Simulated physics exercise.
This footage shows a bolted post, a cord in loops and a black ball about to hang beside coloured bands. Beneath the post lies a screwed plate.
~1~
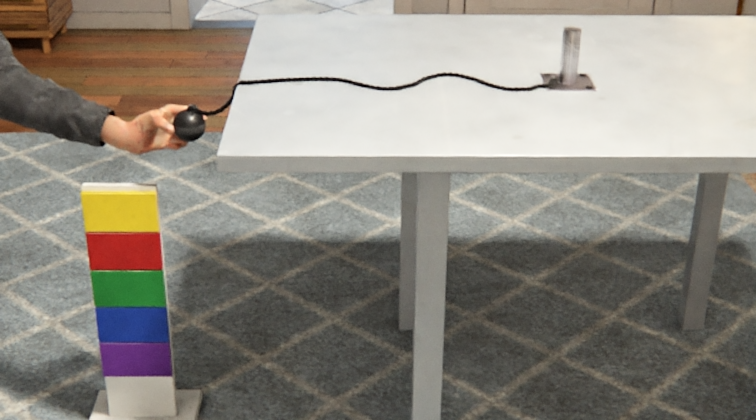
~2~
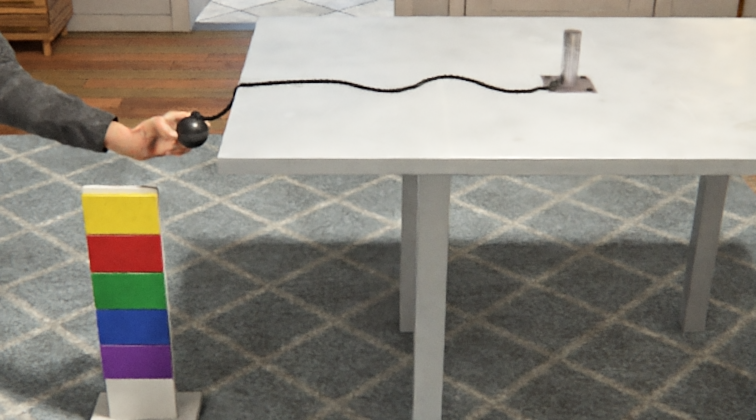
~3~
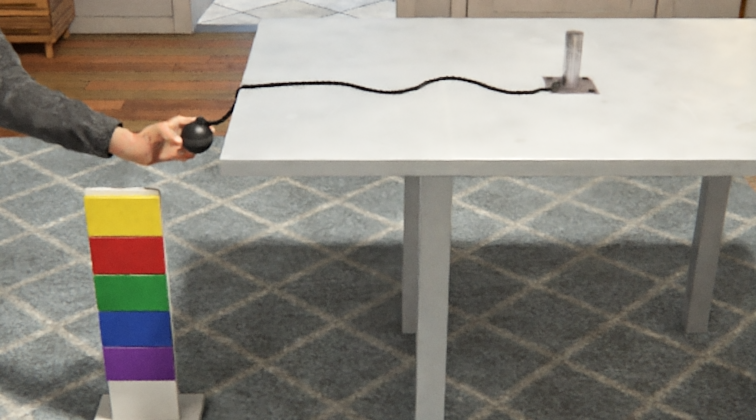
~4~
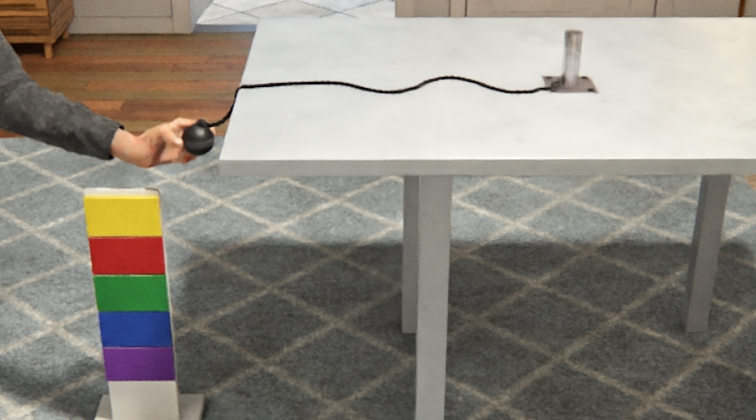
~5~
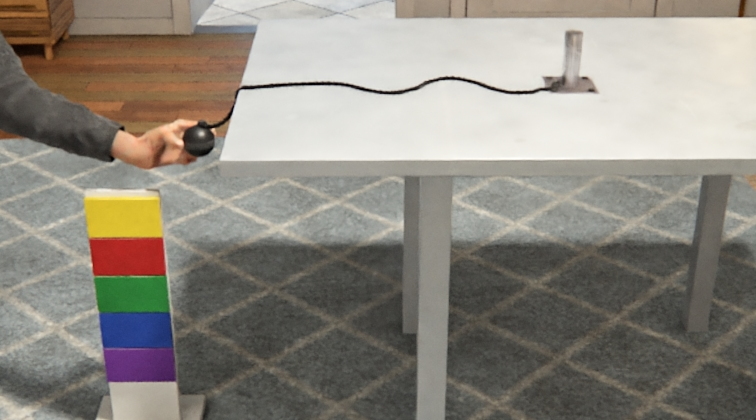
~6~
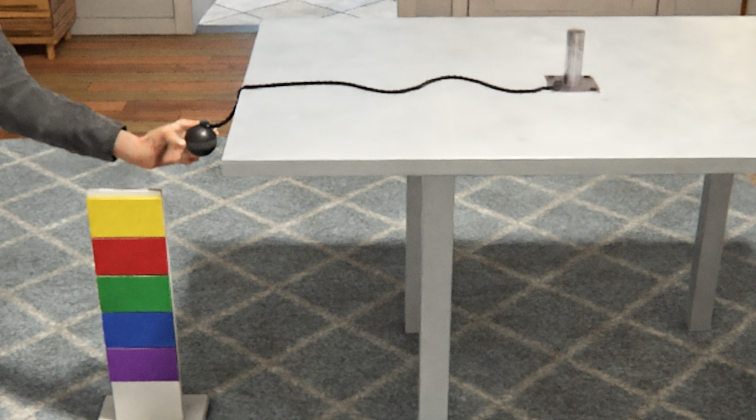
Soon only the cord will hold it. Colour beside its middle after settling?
Yellow.
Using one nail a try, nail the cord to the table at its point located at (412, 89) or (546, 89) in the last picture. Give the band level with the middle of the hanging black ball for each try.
Try one: No band. Try two: Yellow.
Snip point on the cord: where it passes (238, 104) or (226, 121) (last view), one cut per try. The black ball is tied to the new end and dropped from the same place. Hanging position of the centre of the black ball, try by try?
Going through both, you get (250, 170) and then (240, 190).
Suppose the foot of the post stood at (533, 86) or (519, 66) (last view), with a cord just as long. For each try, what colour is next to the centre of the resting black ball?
The first case gives red, the second gives red.
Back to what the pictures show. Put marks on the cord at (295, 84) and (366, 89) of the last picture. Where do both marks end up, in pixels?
Roughly (244, 91) for the first and (319, 87) for the second.
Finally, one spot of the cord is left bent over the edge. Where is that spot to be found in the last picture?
That spot is around (288, 84).
Early on, ball near (284, 206); level with yellow.
Midway, ball near (262, 212); level with yellow.
Finally, ball near (255, 212); level with yellow. Its centre hangs level with the yellow band.
